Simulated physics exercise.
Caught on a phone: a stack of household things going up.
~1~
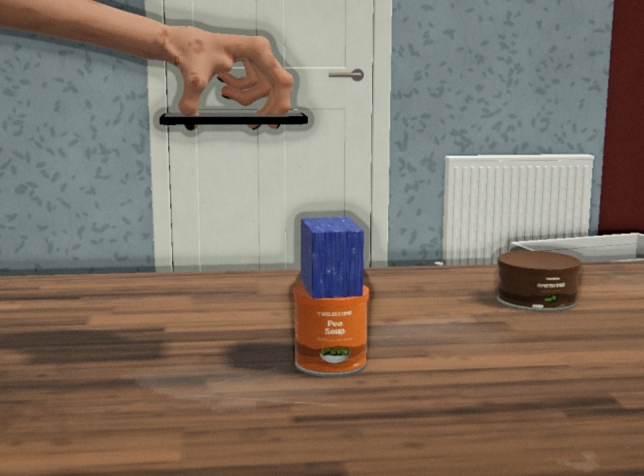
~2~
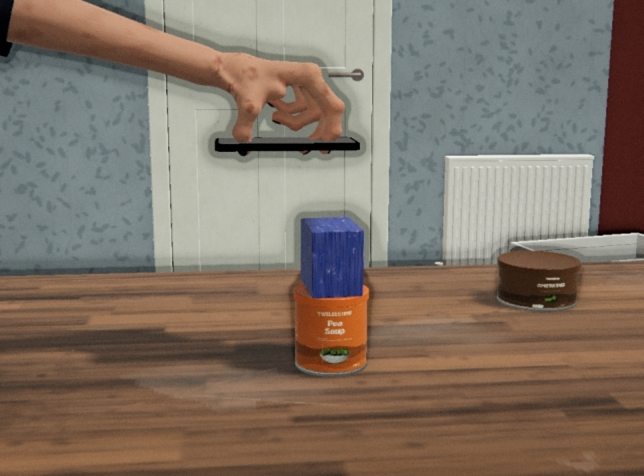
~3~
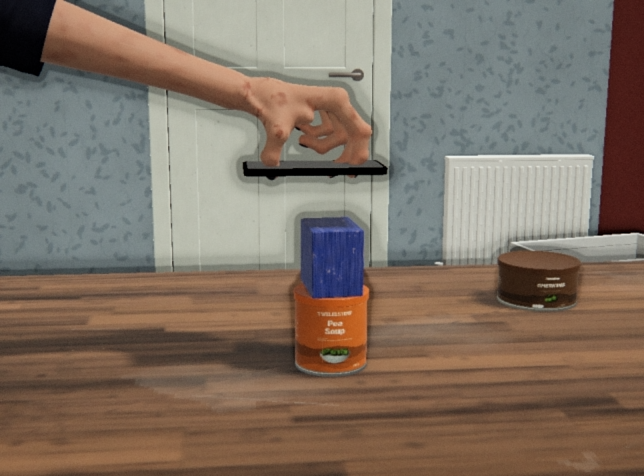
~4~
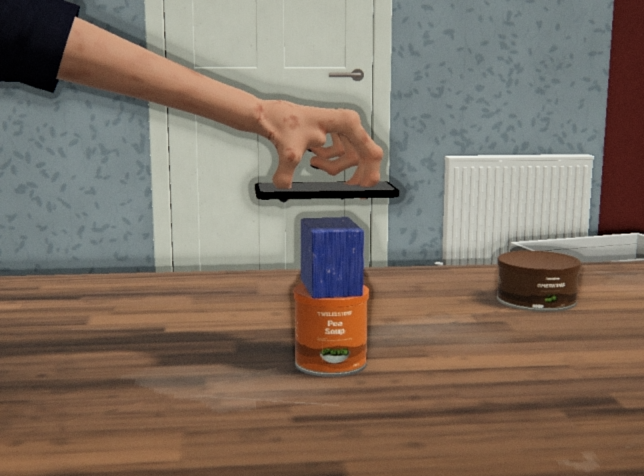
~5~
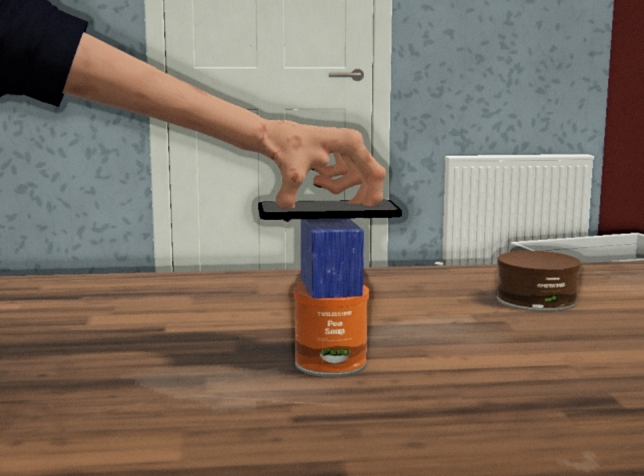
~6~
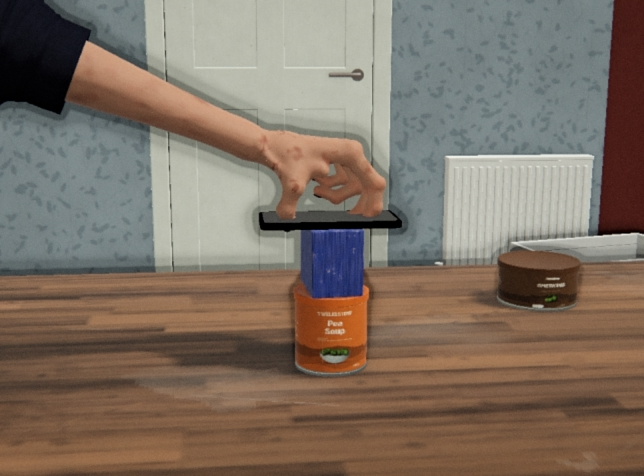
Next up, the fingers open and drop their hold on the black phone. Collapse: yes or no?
Collapse: No.
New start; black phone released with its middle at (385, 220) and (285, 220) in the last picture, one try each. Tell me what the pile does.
Attempt one, the pile falls over; attempt two, it falls over.
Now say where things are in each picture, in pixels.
In the first picture, coming down; black phone (234, 118); brown tub (538, 280).
In the second picture, coming down; black phone (286, 144); orange pot (331, 327).
In the third picture, coming down; black phone (314, 168); blue block (331, 256).
In the fourth picture, coming down; black phone (325, 190); brown tub (538, 280).
In the fifth picture, coming down; black phone (329, 210); orange pot (331, 327).
In the sixth picture, in place under the hand; black phone (328, 220); blue block (331, 256).
Then, 0.20 s on from there, no change.
Then, 0.80 s on from there, black phone resting near (328, 221).
In the end, all 4 unmoved. At the end, from the last picture's camera, black phone near (328, 221). The pile keeps its balance.
